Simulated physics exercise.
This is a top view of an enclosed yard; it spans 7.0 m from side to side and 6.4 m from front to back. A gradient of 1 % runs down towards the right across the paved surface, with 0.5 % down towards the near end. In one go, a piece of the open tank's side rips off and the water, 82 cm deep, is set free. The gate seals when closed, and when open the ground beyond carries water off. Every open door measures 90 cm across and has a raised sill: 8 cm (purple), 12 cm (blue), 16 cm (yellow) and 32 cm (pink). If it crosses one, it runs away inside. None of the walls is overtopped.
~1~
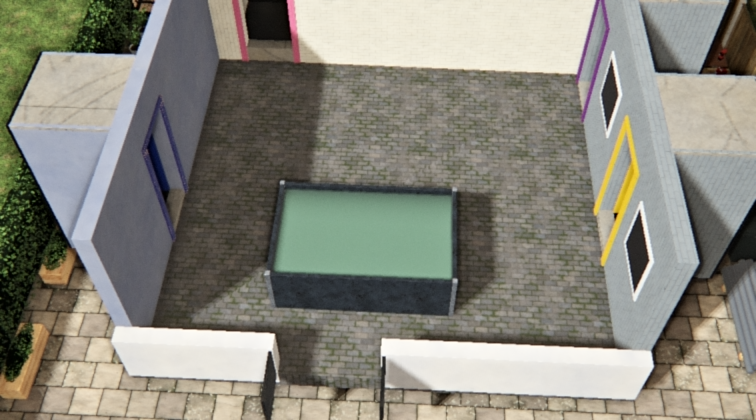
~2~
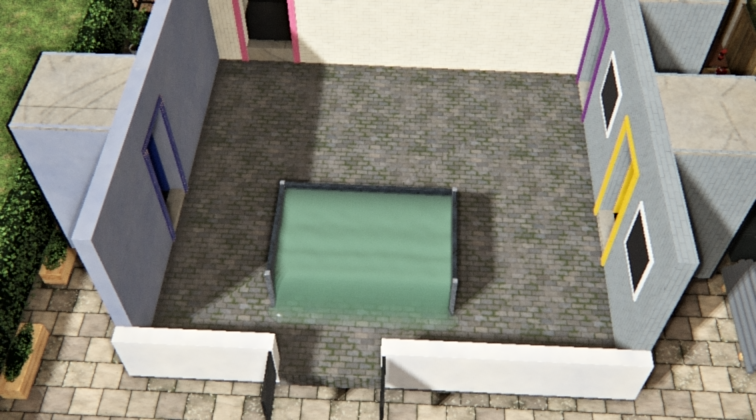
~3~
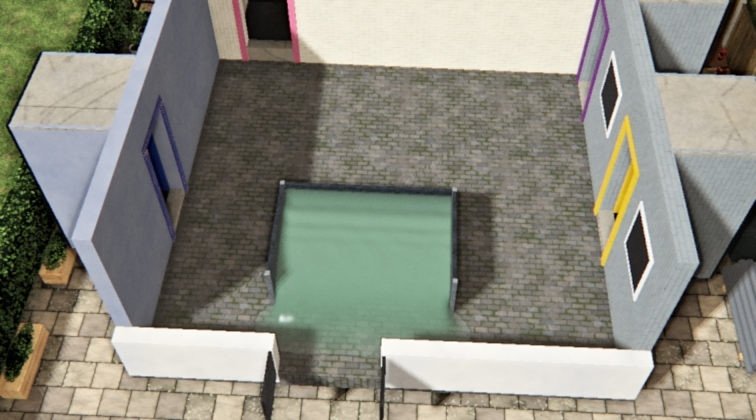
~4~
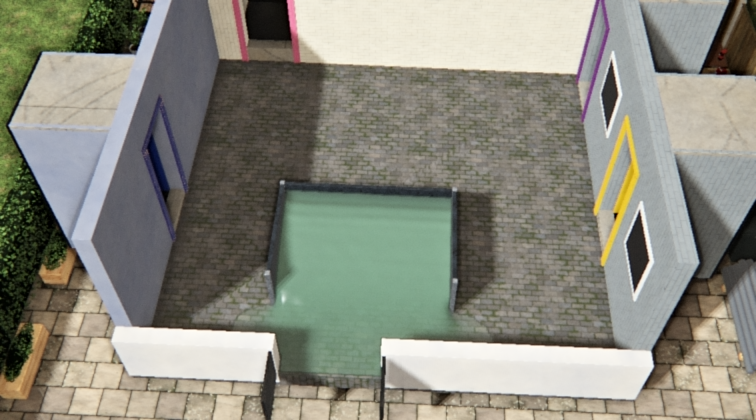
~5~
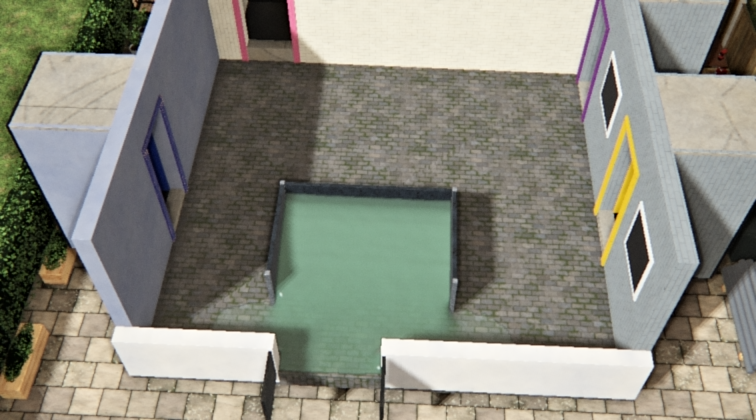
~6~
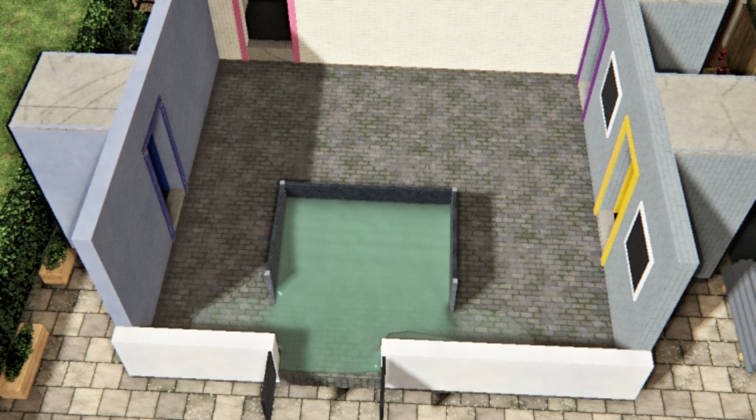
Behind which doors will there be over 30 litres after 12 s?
As I see it, at the purple door the amount will stay short of the limit, at the blue door the amount will stay short of the limit, at the yellow door the amount will stay short of the limit, at the pink door the amount will stay short of the limit.
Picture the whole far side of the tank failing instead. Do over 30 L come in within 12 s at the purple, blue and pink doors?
Note: Purple beyond the mark, blue short of the mark, pink short of the mark.
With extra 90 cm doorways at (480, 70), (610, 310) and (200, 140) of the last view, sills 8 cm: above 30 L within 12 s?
So, in the order given, it's shy of the mark, then beyond the mark, then shy of the mark.
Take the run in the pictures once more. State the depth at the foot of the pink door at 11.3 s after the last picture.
Around 2.5 cm deep.
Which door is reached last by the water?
I'd say the pink one.
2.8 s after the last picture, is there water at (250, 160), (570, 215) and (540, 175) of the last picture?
The first point is awash, the second is awash and the third is awash.
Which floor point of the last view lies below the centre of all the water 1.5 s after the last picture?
I'd put it close to (394, 305).
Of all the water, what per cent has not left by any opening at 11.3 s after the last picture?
I'd say close to 44 percent is still there.
Then, 0.7 s after the last picture water covers 20 % of the floor and is deepest (50 cm) near (403, 353); purple door not reached, blue door not reached, yellow door not reached, pink door not reached.
Then, 1.5 s after the last picture water covers 25 % of the floor and is deepest (37 cm) near (613, 375); purple door not reached, blue door 3 cm at the sill, 0 L in, yellow door 11 cm at the sill, 0 L in, pink door not reached.
Then, 2.8 s after the last picture water covers 50 % of the floor and is deepest (21 cm) near (600, 375); purple door 4 cm at the sill, 0 L in, blue door 4 cm at the sill, 0 L in, yellow door 10 cm at the sill, 0 L in, pink door not reached.
Then, 6.3 s after the last picture water covers 90 % of the floor and is deepest (10 cm) near (600, 375); purple door 9 cm at the sill, 5 L in, blue door 2 cm at the sill, 0 L in, yellow door 5 cm at the sill, 0 L in, pink door 5 cm at the sill, 0 L in.
Then, 11.3 s after the last picture water covers 95 % of the floor and is deepest (8 cm) near (589, 201); purple door 6 cm at the sill, 6 L in, blue door 1 cm at the sill, 0 L in, yellow door 3 cm at the sill, 0 L in, pink door 2 cm at the sill, 0 L in.
